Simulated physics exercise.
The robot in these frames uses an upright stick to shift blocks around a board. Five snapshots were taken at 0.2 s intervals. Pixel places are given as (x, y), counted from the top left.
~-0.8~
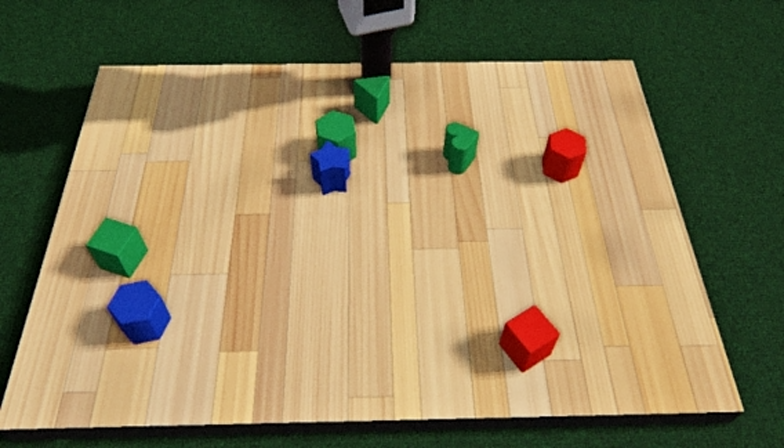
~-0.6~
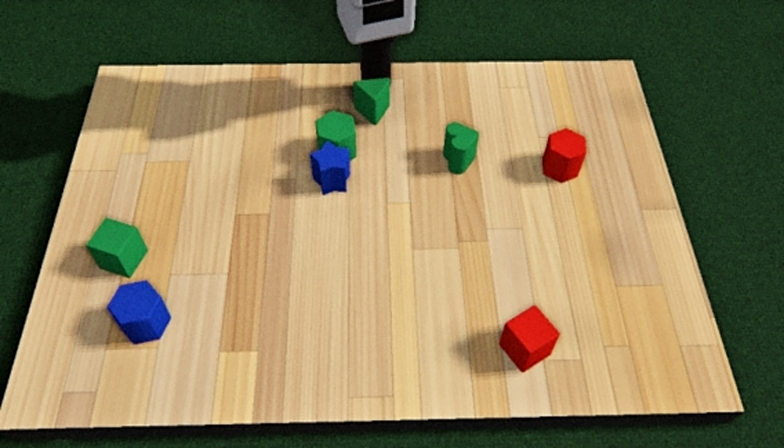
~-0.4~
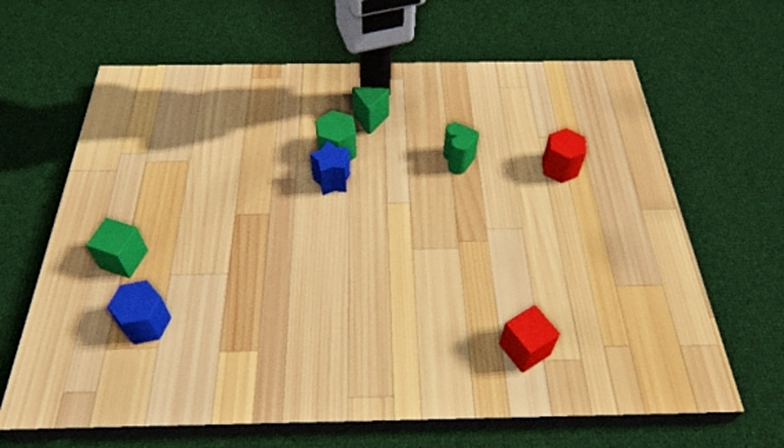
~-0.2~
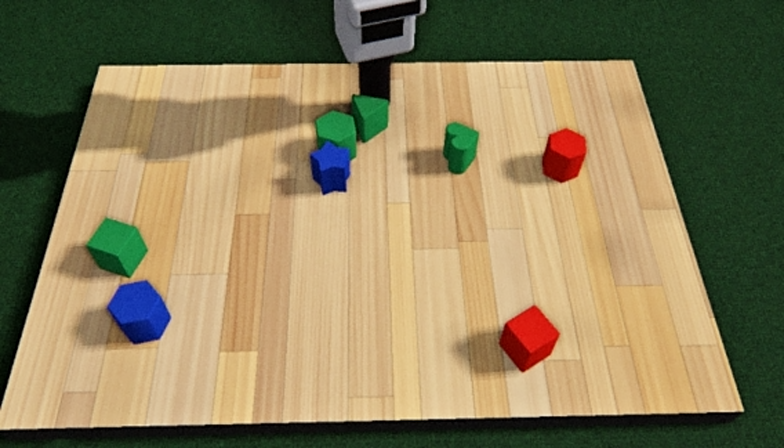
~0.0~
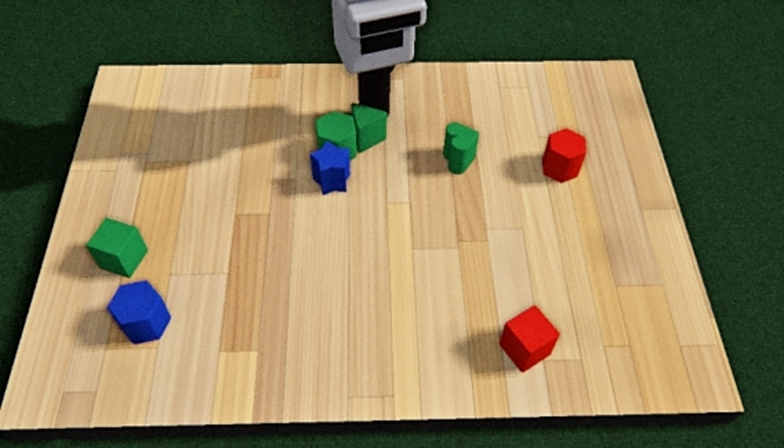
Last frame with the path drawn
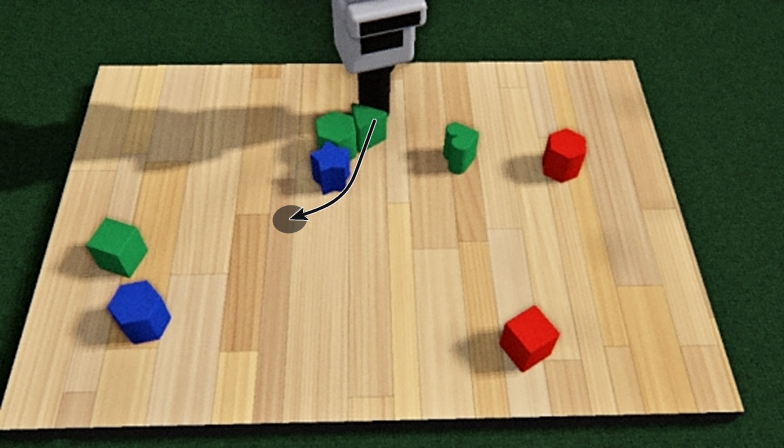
On a wooden board, a robot's stick pushes a green three-sided block slightly downward.
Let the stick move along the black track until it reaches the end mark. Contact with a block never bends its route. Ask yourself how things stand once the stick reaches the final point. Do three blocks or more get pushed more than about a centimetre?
Yes, that is what happens.
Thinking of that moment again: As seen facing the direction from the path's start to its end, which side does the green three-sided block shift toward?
The green three-sided block is shifted sideways to the left, facing along the path from start to end.
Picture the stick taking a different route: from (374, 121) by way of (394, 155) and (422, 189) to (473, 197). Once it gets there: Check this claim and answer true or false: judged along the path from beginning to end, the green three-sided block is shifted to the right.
That is true.
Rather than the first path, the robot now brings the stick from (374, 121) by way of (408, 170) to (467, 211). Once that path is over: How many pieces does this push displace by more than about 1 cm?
My best guess is that a single block moves over 1 cm.
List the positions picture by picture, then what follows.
In the first frame, lower end of the stick at (376, 76), tops of blocks, blue star block at (330, 156), green hexagonal block at (335, 125), green three-sided block at (373, 84).
In the second frame, stick at (376, 84), green three-sided block at (373, 86).
In the third frame, stick at (375, 93), green three-sided block at (370, 94).
In the fourth frame, stick at (375, 102), green three-sided block at (368, 103).
In the fifth frame, stick at (374, 112), blue star block at (330, 156), green hexagonal block at (335, 125), green three-sided block at (366, 114).
The drawn path runs from (374, 121) via (361, 159) and (339, 197), ending at (290, 219).
On the path given first. One third of the way, stick at (360, 152); blue star block at (318, 165), turned 15° anticlockwise; green hexagonal block at (319, 132), turned 20° clockwise; green three-sided block at (348, 155), turned 15° clockwise.
Two thirds of the way, stick at (338, 190); blue star block at (297, 173), turned 25° clockwise; green hexagonal block at (319, 132), turned 20° clockwise; green three-sided block at (329, 196).
At the end, stick at (288, 211); blue star block at (262, 177), turned 105° clockwise; green hexagonal block at (319, 132), turned 20° clockwise; green three-sided block at (316, 211), turned 50° anticlockwise.
